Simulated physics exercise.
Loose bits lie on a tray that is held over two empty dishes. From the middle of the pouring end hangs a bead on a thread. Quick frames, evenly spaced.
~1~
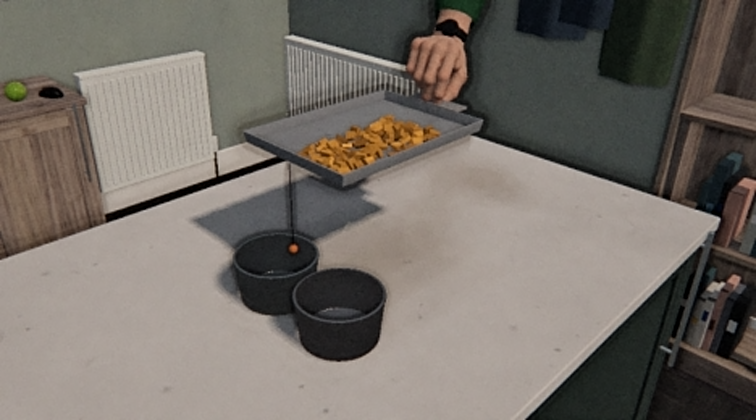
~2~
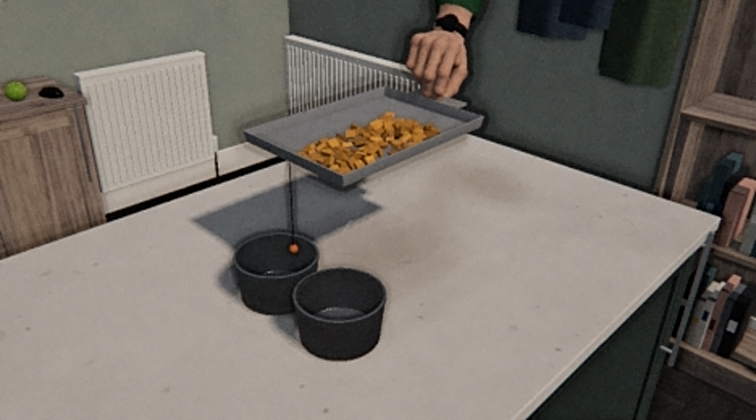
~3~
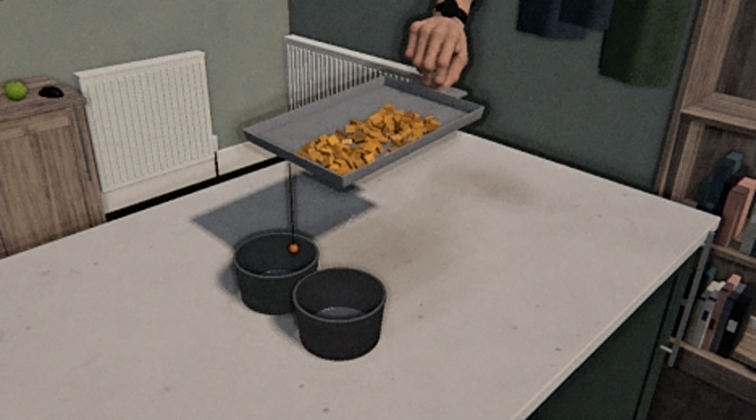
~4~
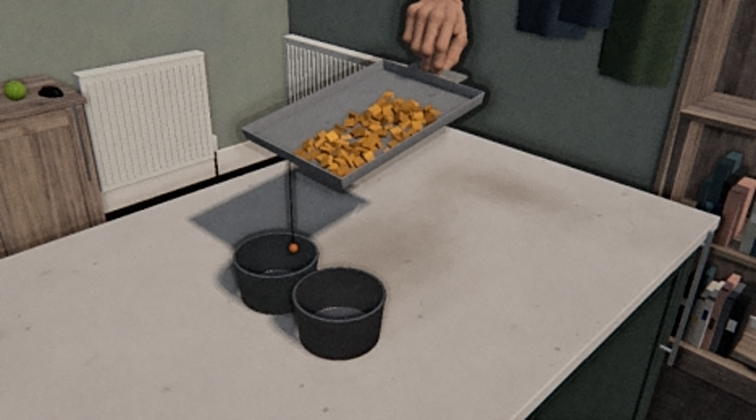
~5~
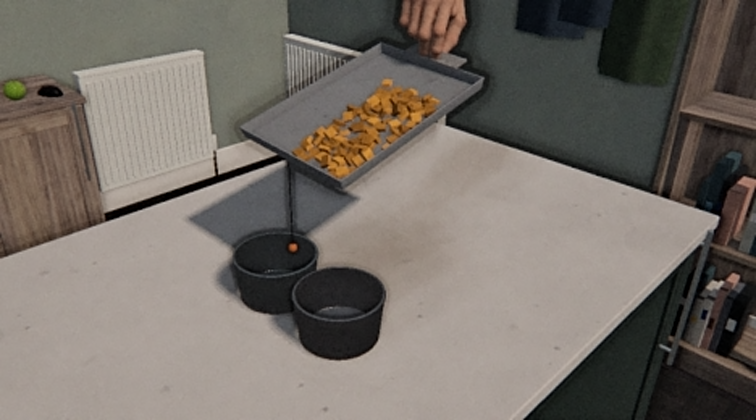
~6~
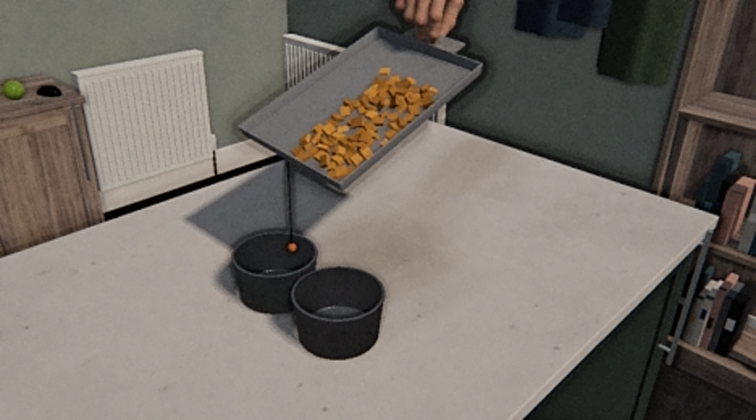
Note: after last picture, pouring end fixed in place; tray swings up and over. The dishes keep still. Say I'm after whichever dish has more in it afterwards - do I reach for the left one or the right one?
My bet is the dish over on the right is left holding more.
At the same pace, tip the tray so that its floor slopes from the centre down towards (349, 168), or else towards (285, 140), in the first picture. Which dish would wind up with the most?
So: The right-standing dish on the first go, the left-standing dish on the second.
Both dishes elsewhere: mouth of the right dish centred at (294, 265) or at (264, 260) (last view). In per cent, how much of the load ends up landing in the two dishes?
Roughly 30 per cent, then roughly 20 per cent.
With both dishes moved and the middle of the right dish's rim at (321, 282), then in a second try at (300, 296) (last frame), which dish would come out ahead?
Result for the first try: The dish on the right side; for the second: The dish on the right side.
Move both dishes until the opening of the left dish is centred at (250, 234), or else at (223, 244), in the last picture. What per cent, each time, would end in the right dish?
First placement: 50 per cent; second placement: 60 per cent.
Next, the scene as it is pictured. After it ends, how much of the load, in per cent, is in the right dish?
Around 60 in every hundred pieces.
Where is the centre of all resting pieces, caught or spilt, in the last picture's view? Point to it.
Last view, resting centre - approx. (321, 328).
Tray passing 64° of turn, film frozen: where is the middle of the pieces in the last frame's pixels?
Load centre: Approx. (326, 154).
Shortly afterwards, tray tipped steeply; all but a few on the tray; only a few in the air.
Next, tray tipped past a quarter turn; near a quarter on the tray; near a quarter in the right dish; a little in the left dish; near a quarter outside both; near a quarter in the air.
Some moments later, tray tipped past a quarter turn; near two thirds in the right dish; a little in the left dish; near a quarter outside both.
In the end, tray tipped past a quarter turn; near two thirds in the right dish; a little in the left dish; near a quarter outside both.
